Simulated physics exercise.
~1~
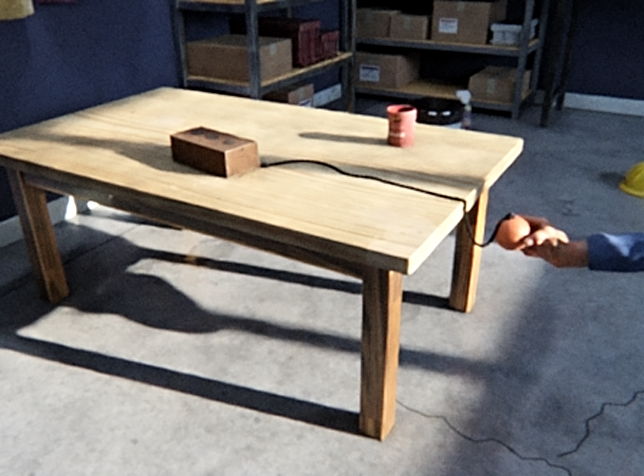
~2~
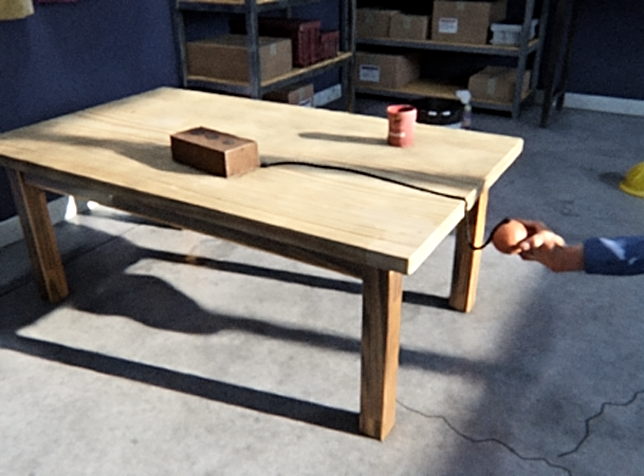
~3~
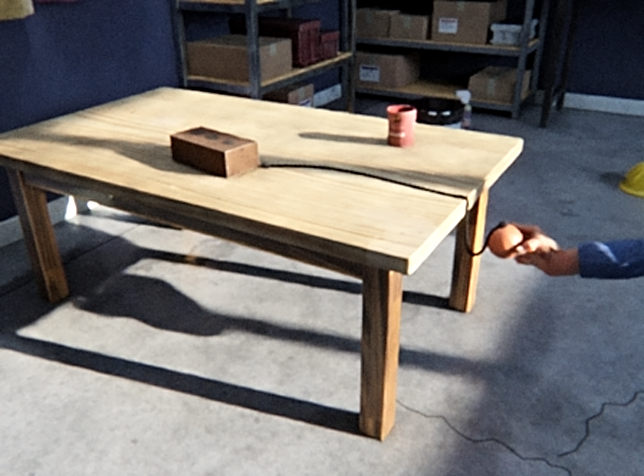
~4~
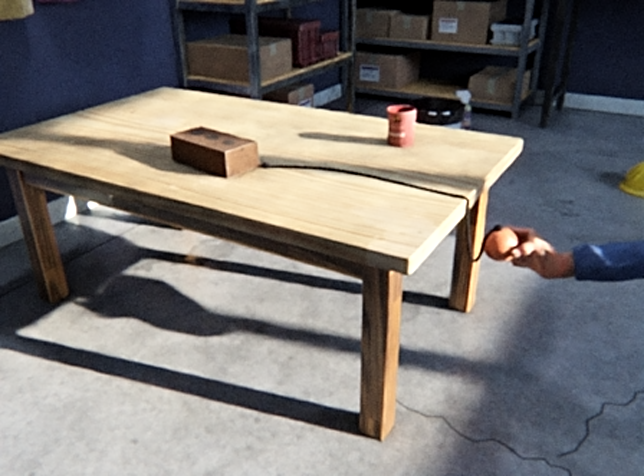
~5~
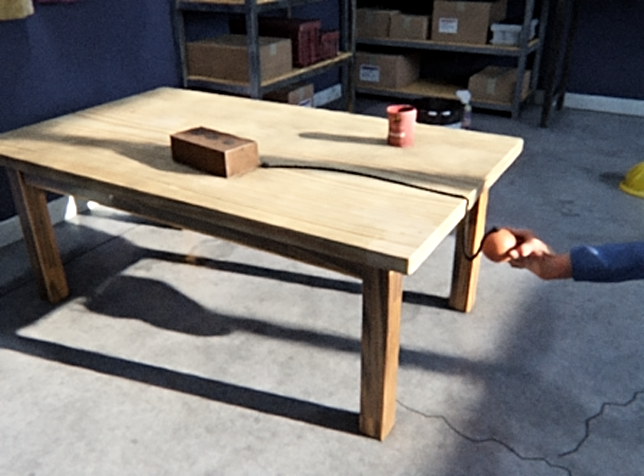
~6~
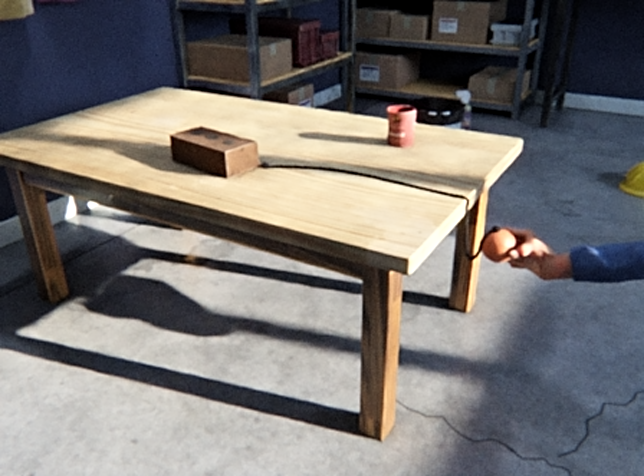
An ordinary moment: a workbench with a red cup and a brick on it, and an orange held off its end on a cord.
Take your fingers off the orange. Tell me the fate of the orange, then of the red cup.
Well, the orange stays aloft; as for the red cup, it holds its position.
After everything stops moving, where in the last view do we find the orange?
It settles near (411, 326).
Then, 0.66 s past the final frame, orange in the air near (408, 314); brick shifted a little; cup still.
Then, 1.48 s past the final frame, orange in the air near (422, 332); brick shifted a little; cup still.
When it is over, orange in the air near (411, 326); brick shifted a little; cup still. The orange ends up dangling and the red cup keeps its place.
